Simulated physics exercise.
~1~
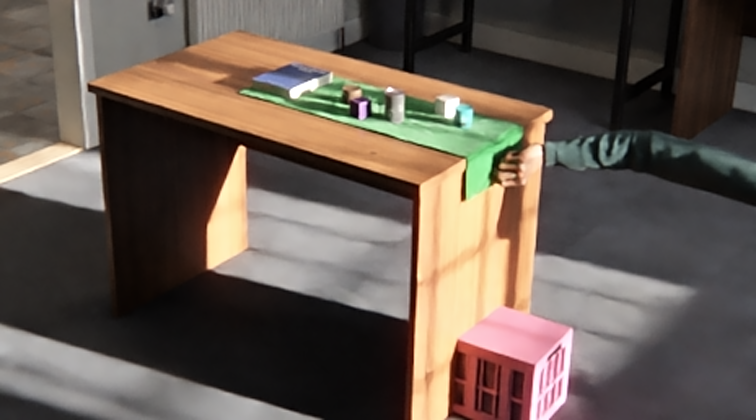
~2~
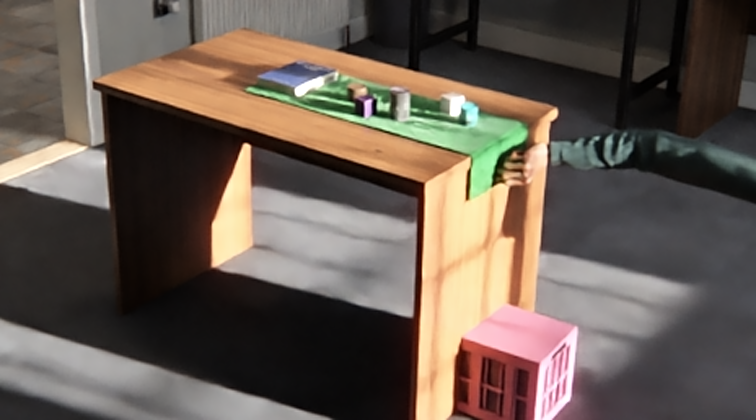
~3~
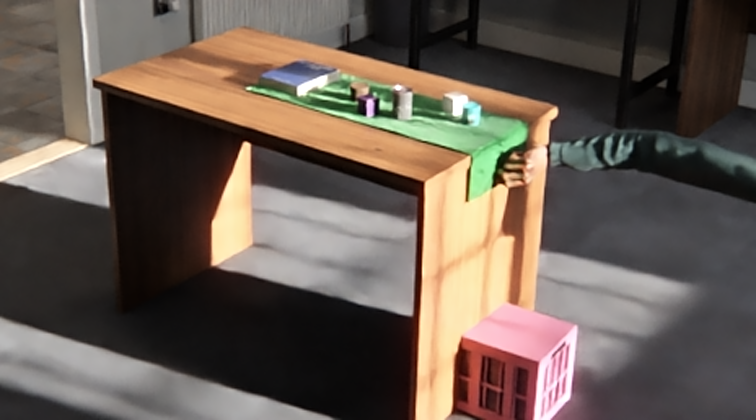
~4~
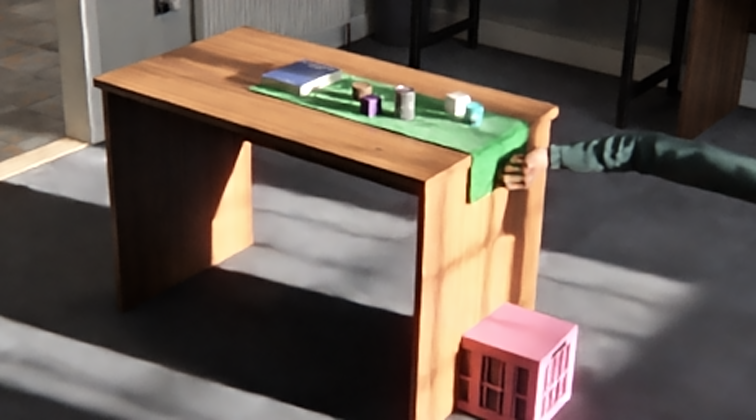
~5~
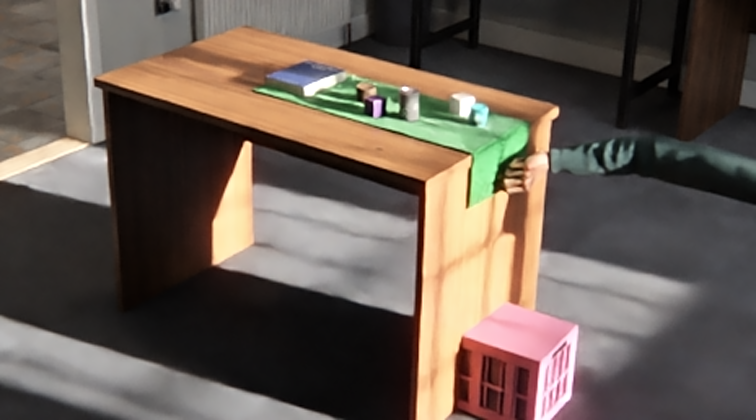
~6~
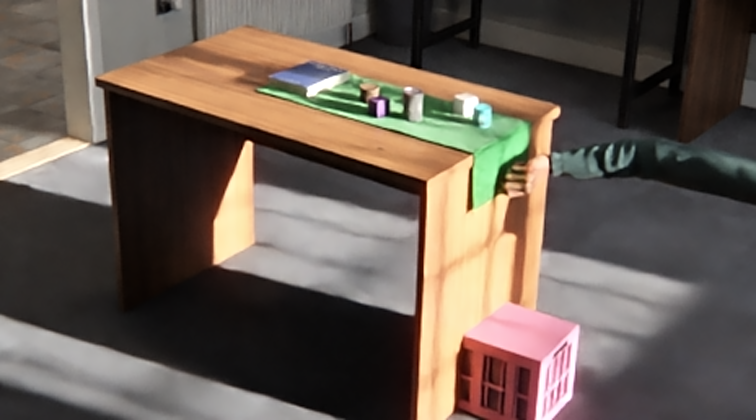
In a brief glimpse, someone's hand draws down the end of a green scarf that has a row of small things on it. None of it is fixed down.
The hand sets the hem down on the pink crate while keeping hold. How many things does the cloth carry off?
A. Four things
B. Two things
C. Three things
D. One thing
Answer: A.
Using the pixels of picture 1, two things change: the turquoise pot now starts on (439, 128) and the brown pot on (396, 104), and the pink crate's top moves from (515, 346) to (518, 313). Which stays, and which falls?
Result: Turquoise pot gone, brown pot still there.
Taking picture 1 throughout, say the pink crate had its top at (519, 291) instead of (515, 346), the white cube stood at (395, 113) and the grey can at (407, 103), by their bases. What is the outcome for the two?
The white cube stays on, the grey can holds on.
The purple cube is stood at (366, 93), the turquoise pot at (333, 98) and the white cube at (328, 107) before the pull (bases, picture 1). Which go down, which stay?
Record - purple cube retained; turquoise pot retained; white cube retained.
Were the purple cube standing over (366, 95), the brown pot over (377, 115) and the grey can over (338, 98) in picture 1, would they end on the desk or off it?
Briefly: Purple cube stays; brown pot drops; grey can stays.
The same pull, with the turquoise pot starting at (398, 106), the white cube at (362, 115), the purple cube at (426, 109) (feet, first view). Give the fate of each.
The turquoise pot is lost, the white cube is lost, the purple cube is lost.
Early on, hem near (498, 246); turquoise pot gone.
Midway, hem near (496, 283); turquoise pot and white cube gone.
Near the end, hem on the crate; turquoise pot, white cube, grey can and purple cube gone.
Finally, hem on the crate; turquoise pot, white cube, grey can and purple cube gone. The count of fallen things is four.
